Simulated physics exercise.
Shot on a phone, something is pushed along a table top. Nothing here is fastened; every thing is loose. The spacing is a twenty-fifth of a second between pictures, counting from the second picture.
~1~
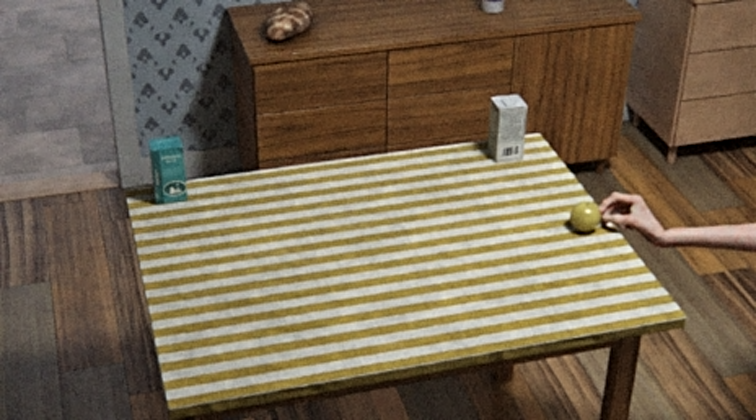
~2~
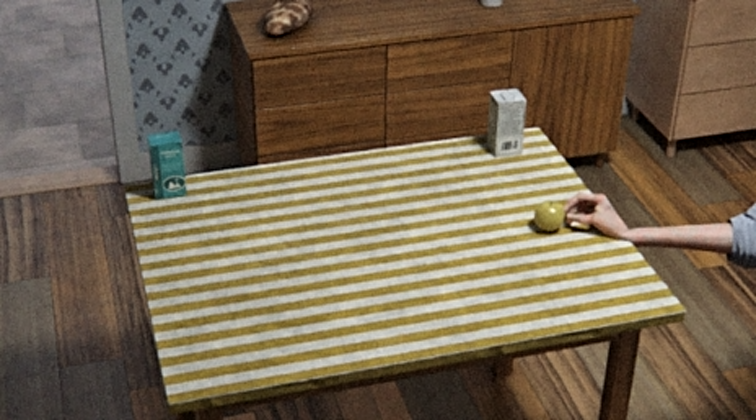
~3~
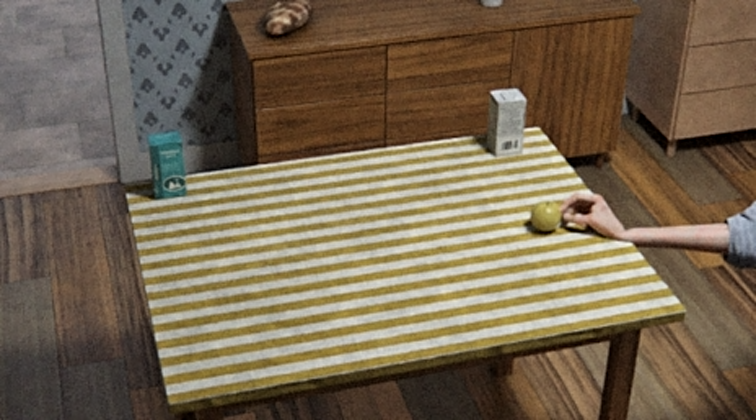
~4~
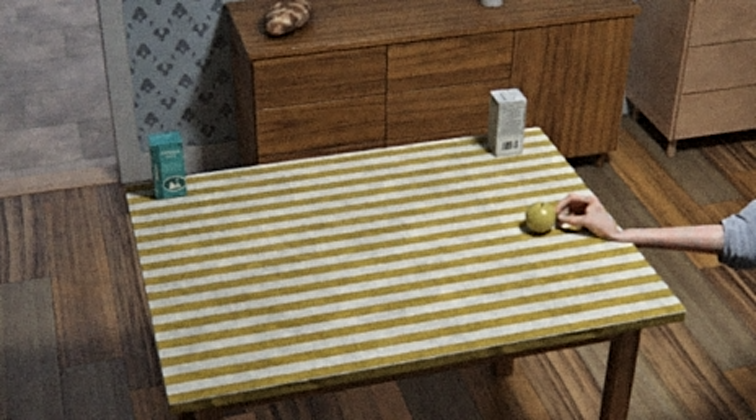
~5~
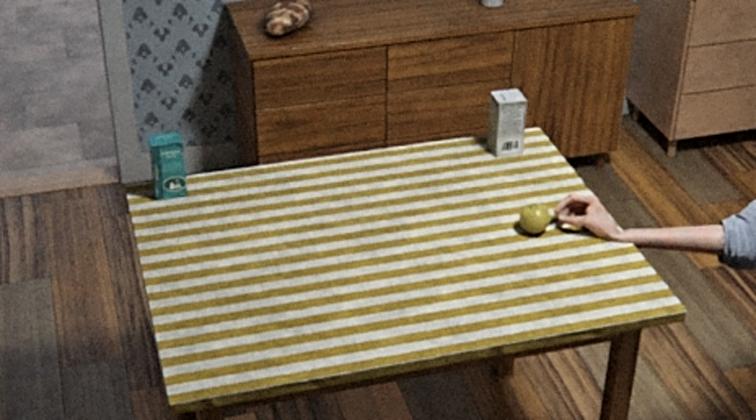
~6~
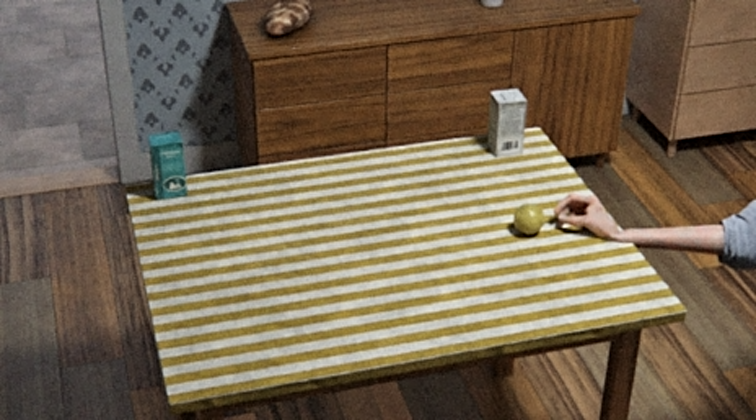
In a room with a dark plank floor and patterned wallpaper, a table topped with yellow and white stripes is seen from above at an angle, before a wooden sideboard. A teal carton stands at the far left corner, a white carton at the far right, and a yellow-green apple near the right edge. A hand reaching from the right moves the apple leftward, then stays nearly still as the apple creeps slightly farther left, away from the fingers.
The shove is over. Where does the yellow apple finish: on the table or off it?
On the table.
Then, 0.20 s past the last view, yellow apple displaced about its own width near (503, 223).
Then, 0.50 s past the last view, yellow apple displaced well along near (478, 227).
Finally, moved from the start, yellow apple. Final places as the last picture's camera would see them, yellow apple near (466, 229).
